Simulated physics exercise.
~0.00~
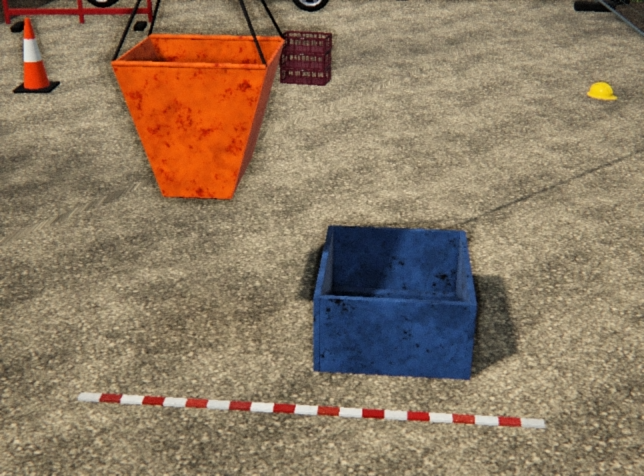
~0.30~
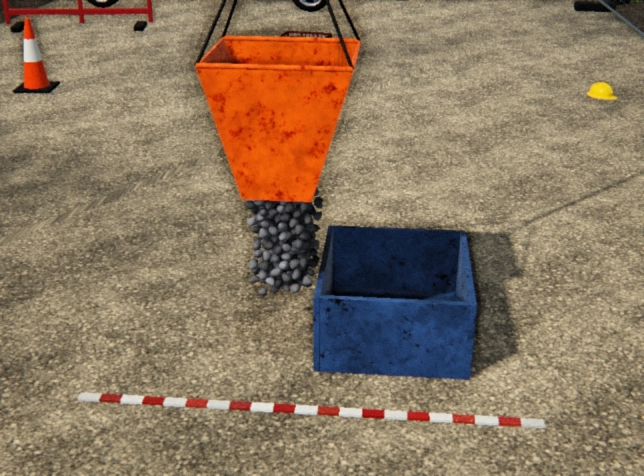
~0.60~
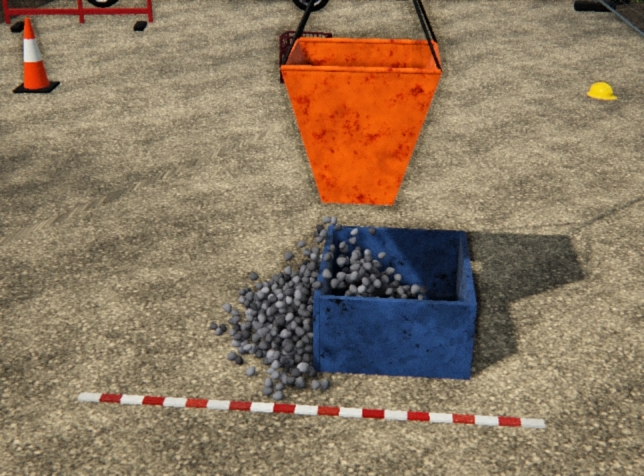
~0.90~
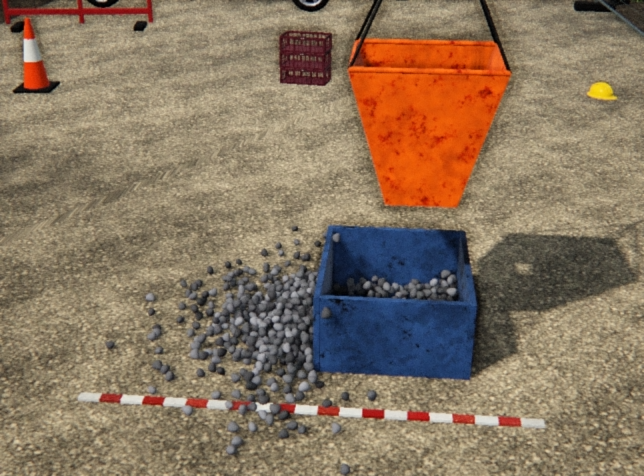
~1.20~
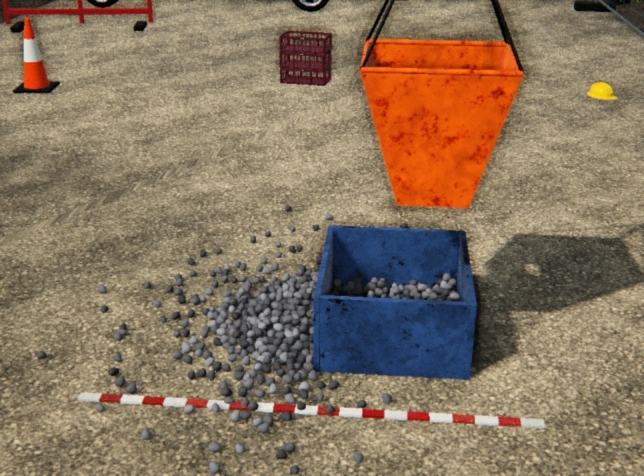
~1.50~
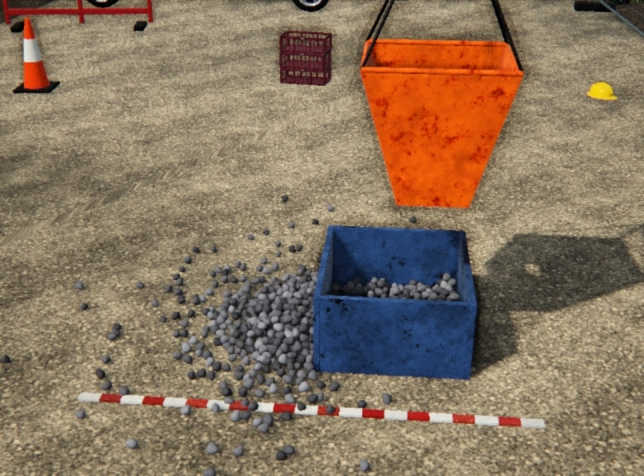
An orange skip moves right, dropping grey stones partly into a blue bin, mostly left of it.
